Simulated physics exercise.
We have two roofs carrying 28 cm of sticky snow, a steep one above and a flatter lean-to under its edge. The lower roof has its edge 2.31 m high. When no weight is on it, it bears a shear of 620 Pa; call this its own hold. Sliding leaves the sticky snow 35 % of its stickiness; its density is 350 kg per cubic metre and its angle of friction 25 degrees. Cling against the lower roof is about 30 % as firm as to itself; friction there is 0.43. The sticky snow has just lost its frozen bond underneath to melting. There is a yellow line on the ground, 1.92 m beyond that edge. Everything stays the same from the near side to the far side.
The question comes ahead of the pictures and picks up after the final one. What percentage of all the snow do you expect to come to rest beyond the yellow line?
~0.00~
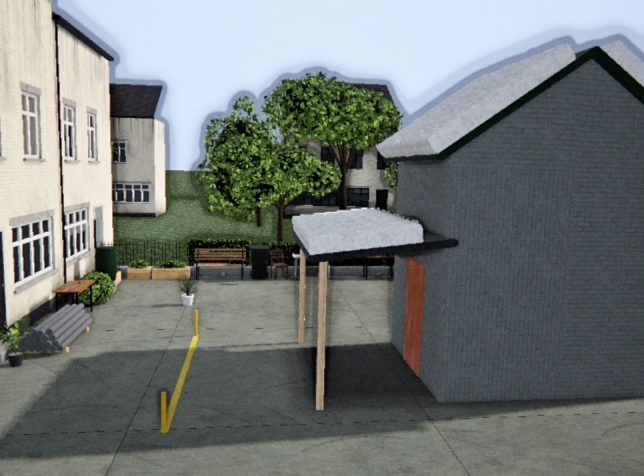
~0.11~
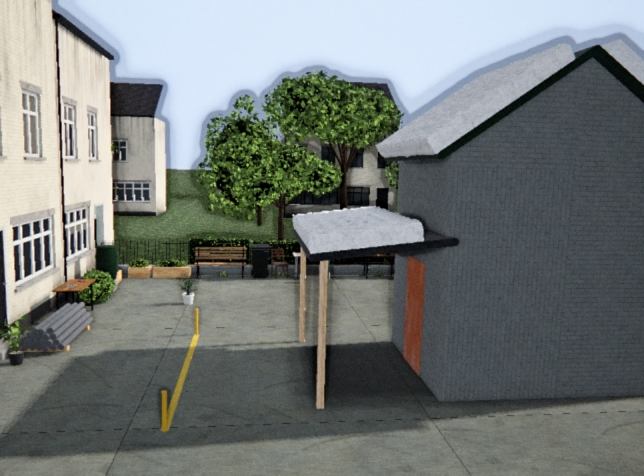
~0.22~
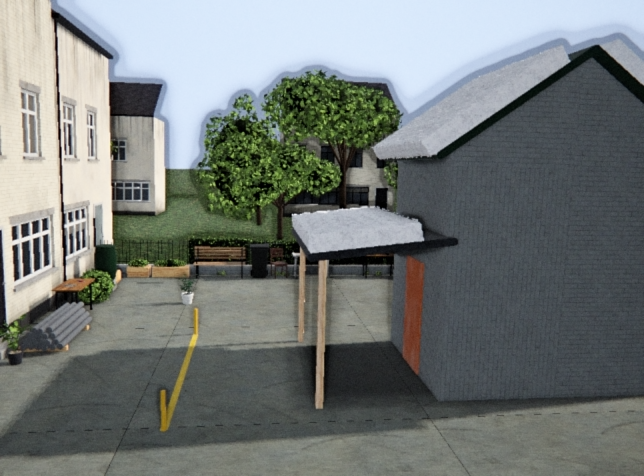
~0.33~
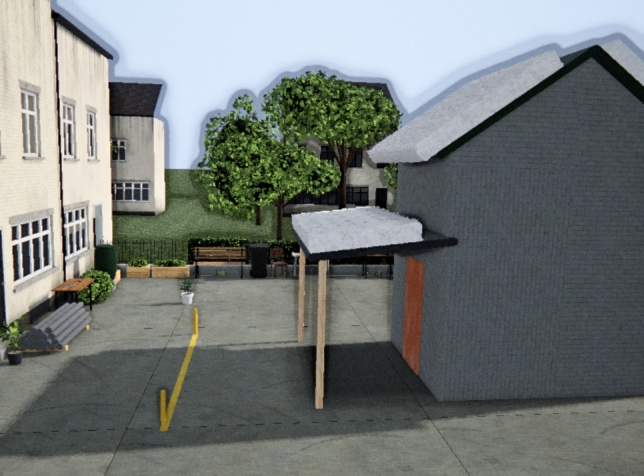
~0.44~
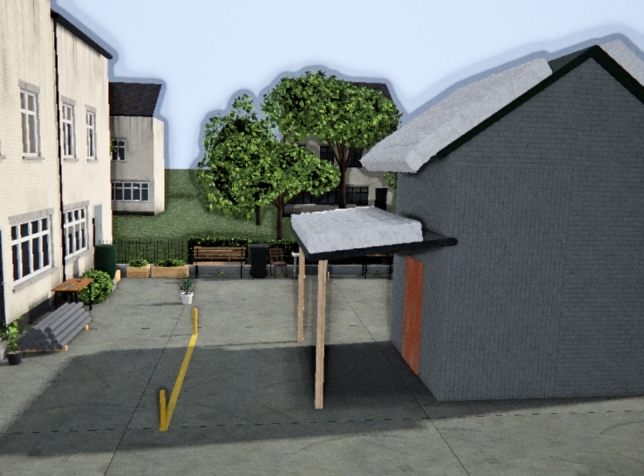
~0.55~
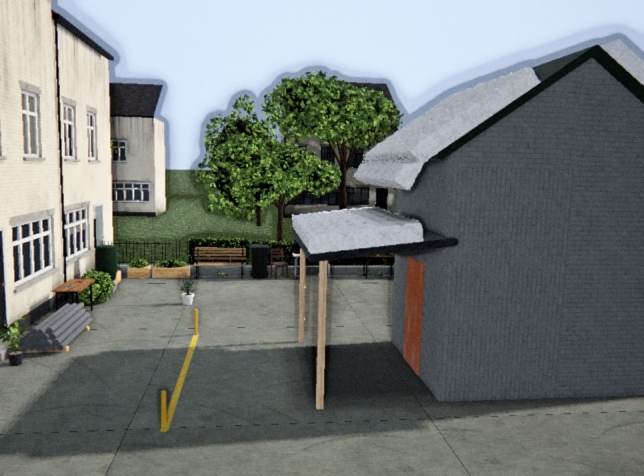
Roughly 20 % of it.
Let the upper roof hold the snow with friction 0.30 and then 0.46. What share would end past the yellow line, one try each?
8 %, then 0 %.
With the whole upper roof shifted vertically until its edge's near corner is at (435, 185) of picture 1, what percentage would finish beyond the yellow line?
It would then be around 2 percent.
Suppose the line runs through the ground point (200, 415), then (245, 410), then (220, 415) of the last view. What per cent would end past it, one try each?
First try 30 per cent, second 40 per cent, third 35 per cent.
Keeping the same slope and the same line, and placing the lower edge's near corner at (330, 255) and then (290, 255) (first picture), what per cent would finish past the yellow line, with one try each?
Close to 25 % on the first try, close to 16 % on the next.
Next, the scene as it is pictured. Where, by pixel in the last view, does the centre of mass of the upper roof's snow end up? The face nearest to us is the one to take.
Estimated pixel: (233, 356).
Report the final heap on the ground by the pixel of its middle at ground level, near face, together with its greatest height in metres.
(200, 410), 0.3 m.
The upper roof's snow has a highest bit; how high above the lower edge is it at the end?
Looks like around 0.6 m above that edge.
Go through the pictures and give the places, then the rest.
Leading edge of the sticky snow at (436, 133), in the first picture.
Leading edge of the sticky snow at (436, 133), its middle shifted 2.5 cm, 1 % of it past the upper edge, in one piece, in the second picture.
Leading edge of the sticky snow at (430, 142), its middle shifted 10 cm, 4 % of it past the upper edge, in one piece, in the third picture.
Leading edge of the sticky snow at (423, 148), its middle shifted 23 cm, 10 % of it past the upper edge, in one piece, in the fourth picture.
Leading edge of the sticky snow at (413, 152), its middle shifted 41 cm, 17 % of it past the upper edge, cracking, in the fifth picture.
Leading edge of the sticky snow at (402, 171), its middle shifted 65 cm, 27 % of it past the upper edge, cracking, in the sixth picture.
After 1.09 s, none is below the lower edge and 0 % is past the line.
After 1.73 s, 34 % is below the lower edge and 0 % is past the line.
After 2.36 s, 56 % is below the lower edge and 20 % is past the line.
After 3.00 s, 57 % is below the lower edge and 20 % is past the line.
After 3.20 s, at the end, 57 % is below the lower edge and 20 % is past the line.
